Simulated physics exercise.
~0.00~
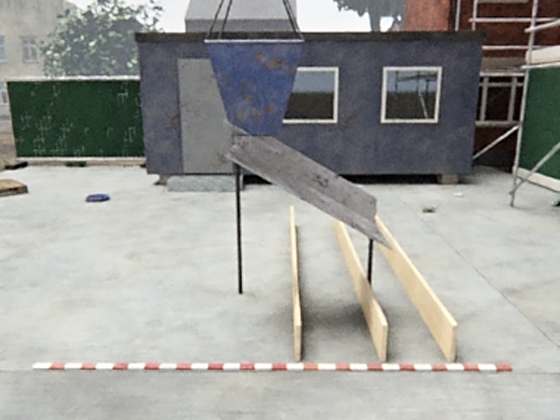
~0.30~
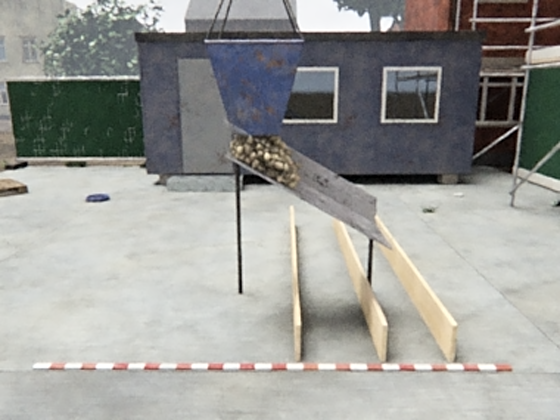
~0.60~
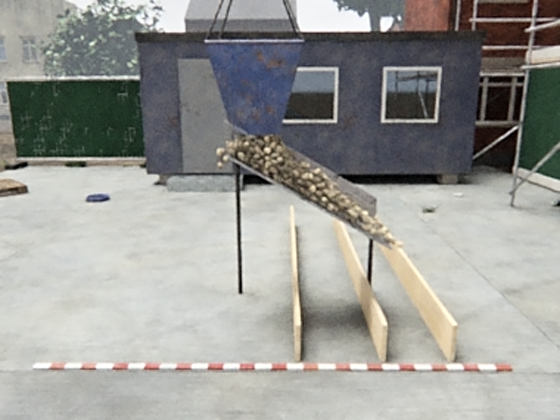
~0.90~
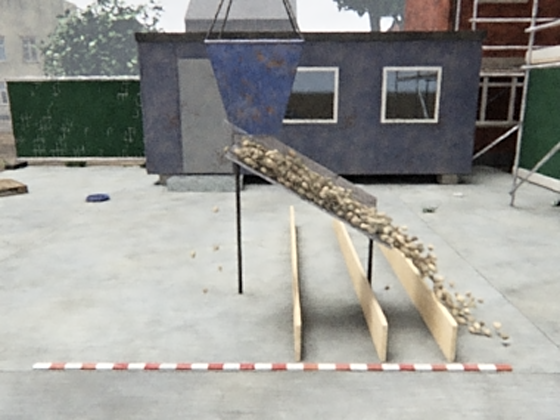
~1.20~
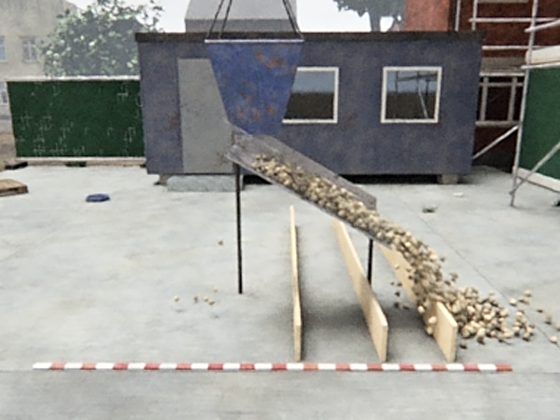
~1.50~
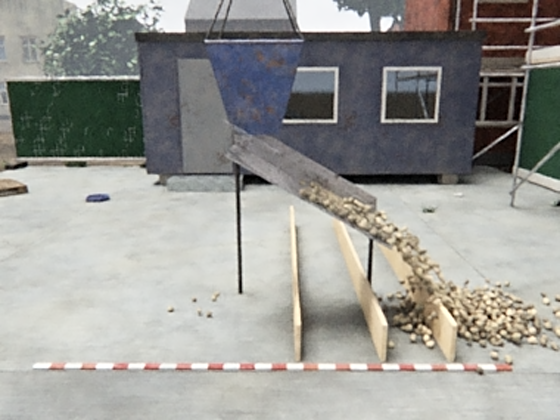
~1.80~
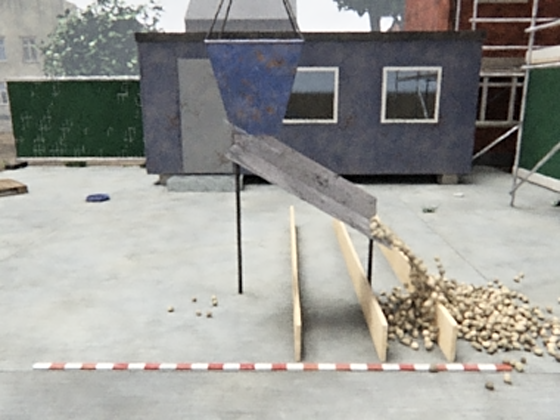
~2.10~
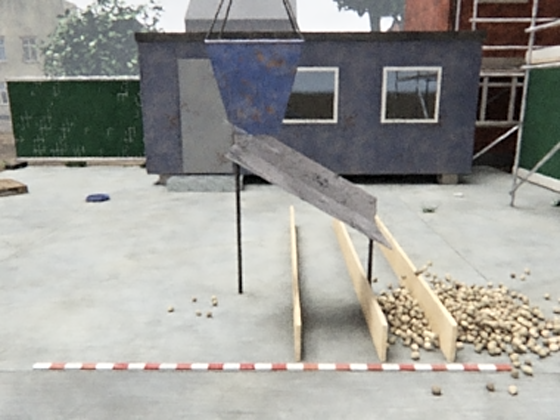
A concrete yard is seen from a fixed, slightly raised viewpoint, with a dark blue cabin, green fencing and scaffolding behind it. A rusty blue skip hangs still above a grey chute sloping down to the right, with three pale planks and a red-and-white staff on the ground. Tan stones drop from the skip onto the chute, and a few spill off its upper left end. The rest slide down in a stream, pour over the right plank and pile up beyond it. The chute empties, leaving most stones heaped right of the planks, some between the right pair and a few scattered left.
